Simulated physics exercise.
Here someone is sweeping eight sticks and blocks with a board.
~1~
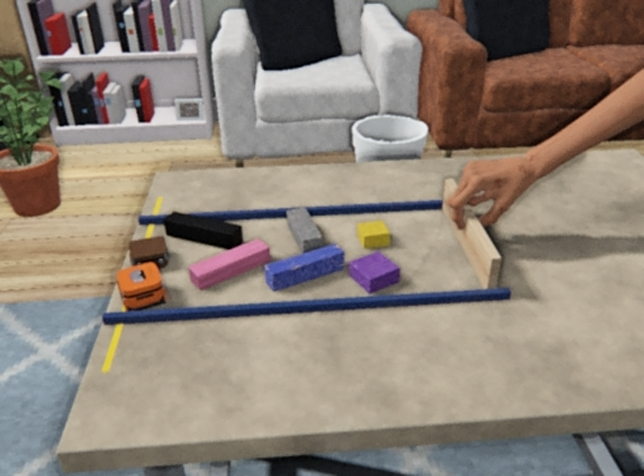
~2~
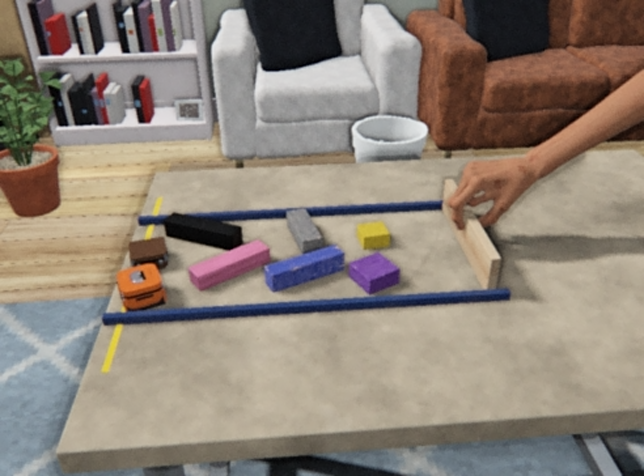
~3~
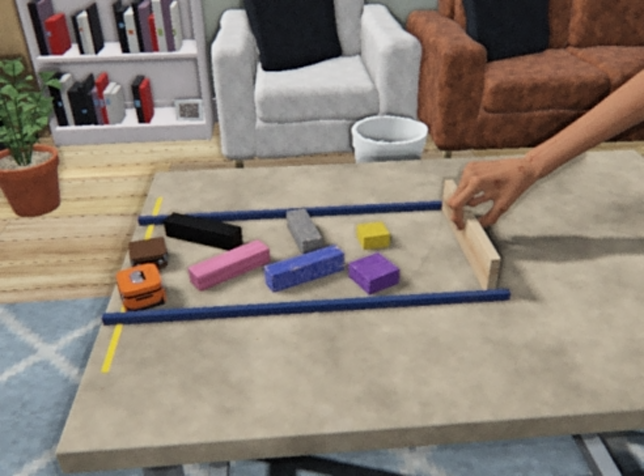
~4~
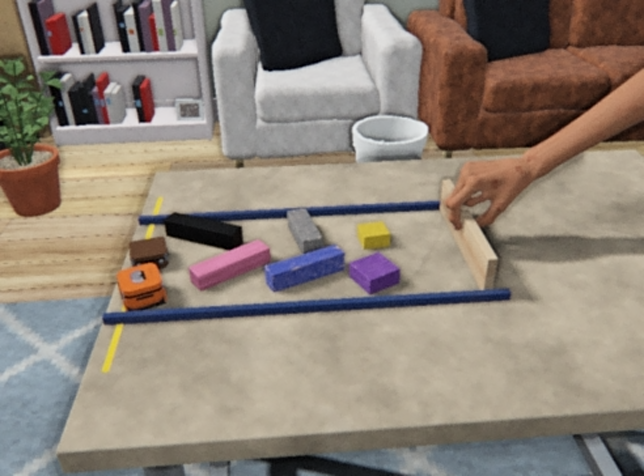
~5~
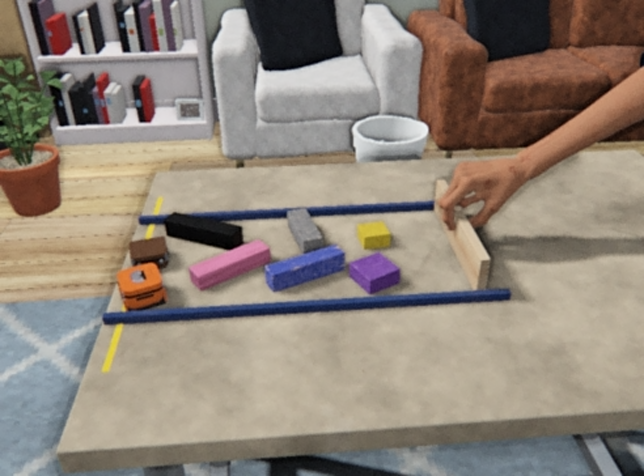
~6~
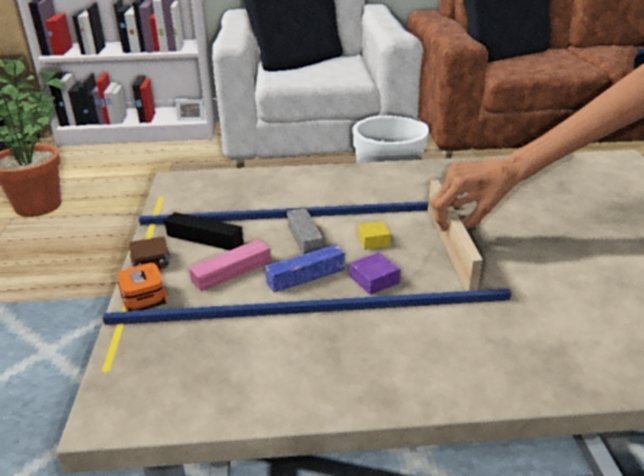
On a table in a living room, small blocks and sticks of various colours lie between two blue rails, with a hand holding a wooden board upright at the right. The board stays almost still at first, then the hand slides it slightly left, while the pieces stay where they are.
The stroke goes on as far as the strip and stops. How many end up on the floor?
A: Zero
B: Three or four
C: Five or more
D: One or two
C.
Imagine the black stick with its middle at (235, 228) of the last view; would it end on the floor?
That black stick heads down.
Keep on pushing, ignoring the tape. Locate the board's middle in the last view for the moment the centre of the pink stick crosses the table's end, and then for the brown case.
The middle is at (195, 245) when it's the pink stick, and at (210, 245) when it's the brown case.
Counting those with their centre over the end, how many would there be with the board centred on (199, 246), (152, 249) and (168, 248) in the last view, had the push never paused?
The counts are 3, 6 and 4, in that order.
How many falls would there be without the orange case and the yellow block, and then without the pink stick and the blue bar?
First 4, then 4.
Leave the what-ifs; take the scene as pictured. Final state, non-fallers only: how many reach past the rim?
Answer: 2.
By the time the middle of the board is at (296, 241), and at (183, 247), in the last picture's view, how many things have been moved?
The first count is 5, and then it's 8.
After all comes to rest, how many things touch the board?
In total, 2.
Soon after, none off yet; brown case at rest near (150, 255); orange case at rest near (142, 288); black stick at rest near (204, 231).
After that, none off yet; brown case at rest near (150, 255); orange case moving near (136, 290); black stick displaced a little near (184, 231).
And then, one off so far; brown case tilting well over near (103, 280); orange case on its way down; black stick tilting well over near (116, 239).
In the end, the number that fall off is five or more; gone, grey bar, blue bar, pink stick, black stick, orange case and brown case.
